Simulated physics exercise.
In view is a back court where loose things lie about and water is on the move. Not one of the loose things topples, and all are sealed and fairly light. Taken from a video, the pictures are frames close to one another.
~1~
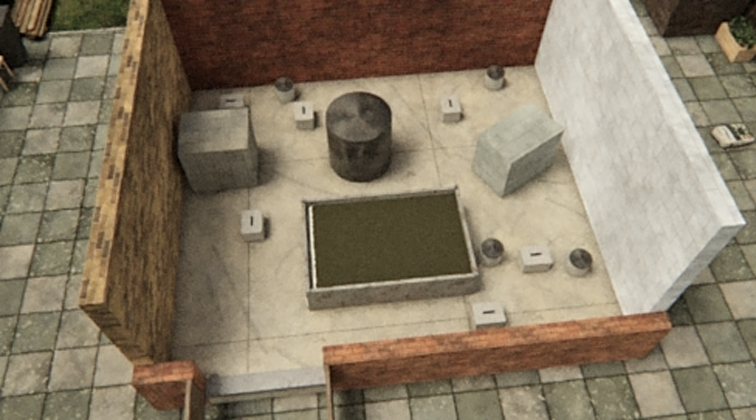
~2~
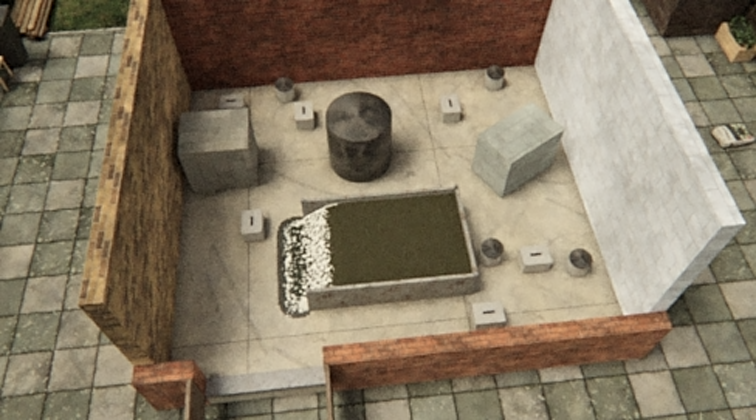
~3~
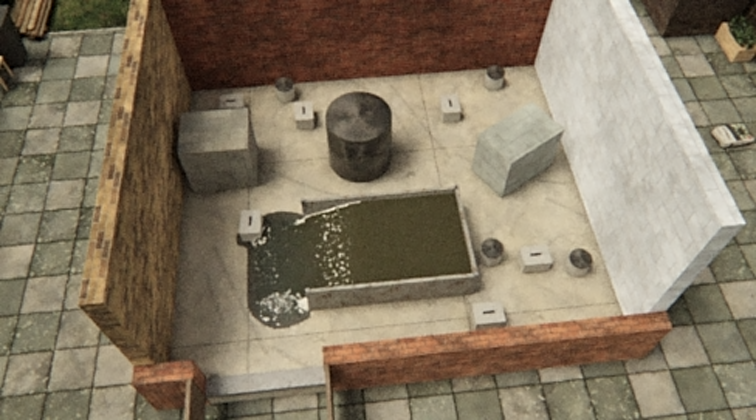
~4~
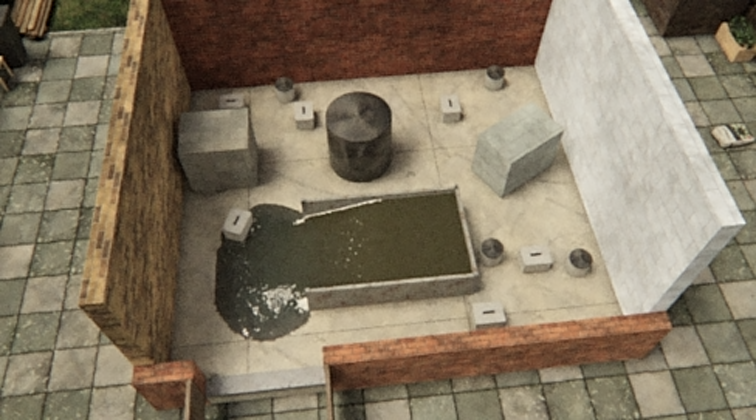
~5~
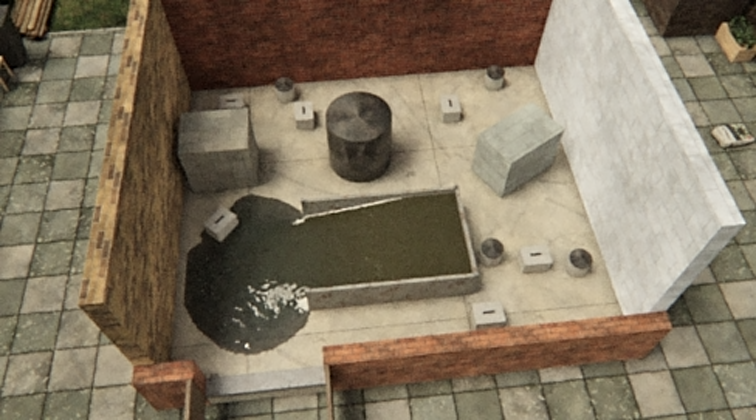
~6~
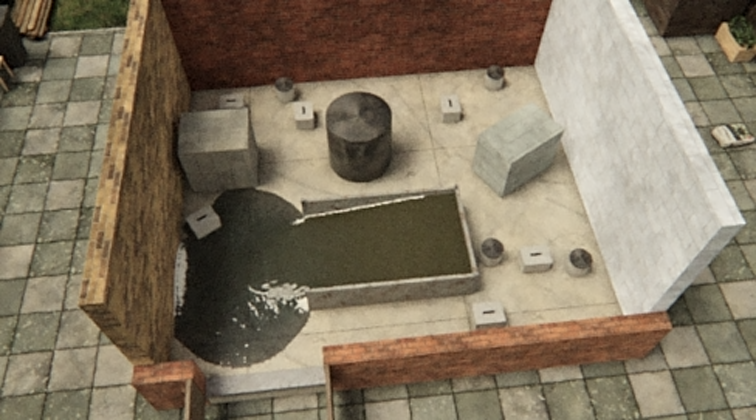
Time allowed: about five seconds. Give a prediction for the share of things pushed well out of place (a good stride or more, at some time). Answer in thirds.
Less than a third.
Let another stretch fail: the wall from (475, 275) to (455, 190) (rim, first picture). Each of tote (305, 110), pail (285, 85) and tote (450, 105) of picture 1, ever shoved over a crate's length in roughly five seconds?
Each in turn, never travels that far, never travels that far, never travels that far.
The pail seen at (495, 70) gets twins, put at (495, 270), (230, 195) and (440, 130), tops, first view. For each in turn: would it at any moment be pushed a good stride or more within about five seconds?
Each in turn: Stays in place, pushed clear, stays in place.
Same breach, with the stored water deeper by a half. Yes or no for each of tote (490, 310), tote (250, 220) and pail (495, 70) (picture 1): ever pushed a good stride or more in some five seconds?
Taking each in turn, the answer is did it, did it, came up short.
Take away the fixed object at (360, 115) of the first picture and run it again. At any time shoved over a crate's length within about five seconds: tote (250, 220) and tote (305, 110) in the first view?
In sequence the answers are goes a long way and stays in place.
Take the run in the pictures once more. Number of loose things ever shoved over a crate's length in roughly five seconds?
So that is 2.
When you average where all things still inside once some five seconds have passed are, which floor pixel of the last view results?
That averages to about (429, 173) on the floor.
A moment on, 1 of 10 are well off their spots; 1 afloat.
Next, 1 of 10 are well off their spots; 1 afloat.
Later, 1 of 10 are well off their spots; 1 afloat.
In the end, 2 of 10 are well off their spots, and 2 have been at some point; 3 afloat.
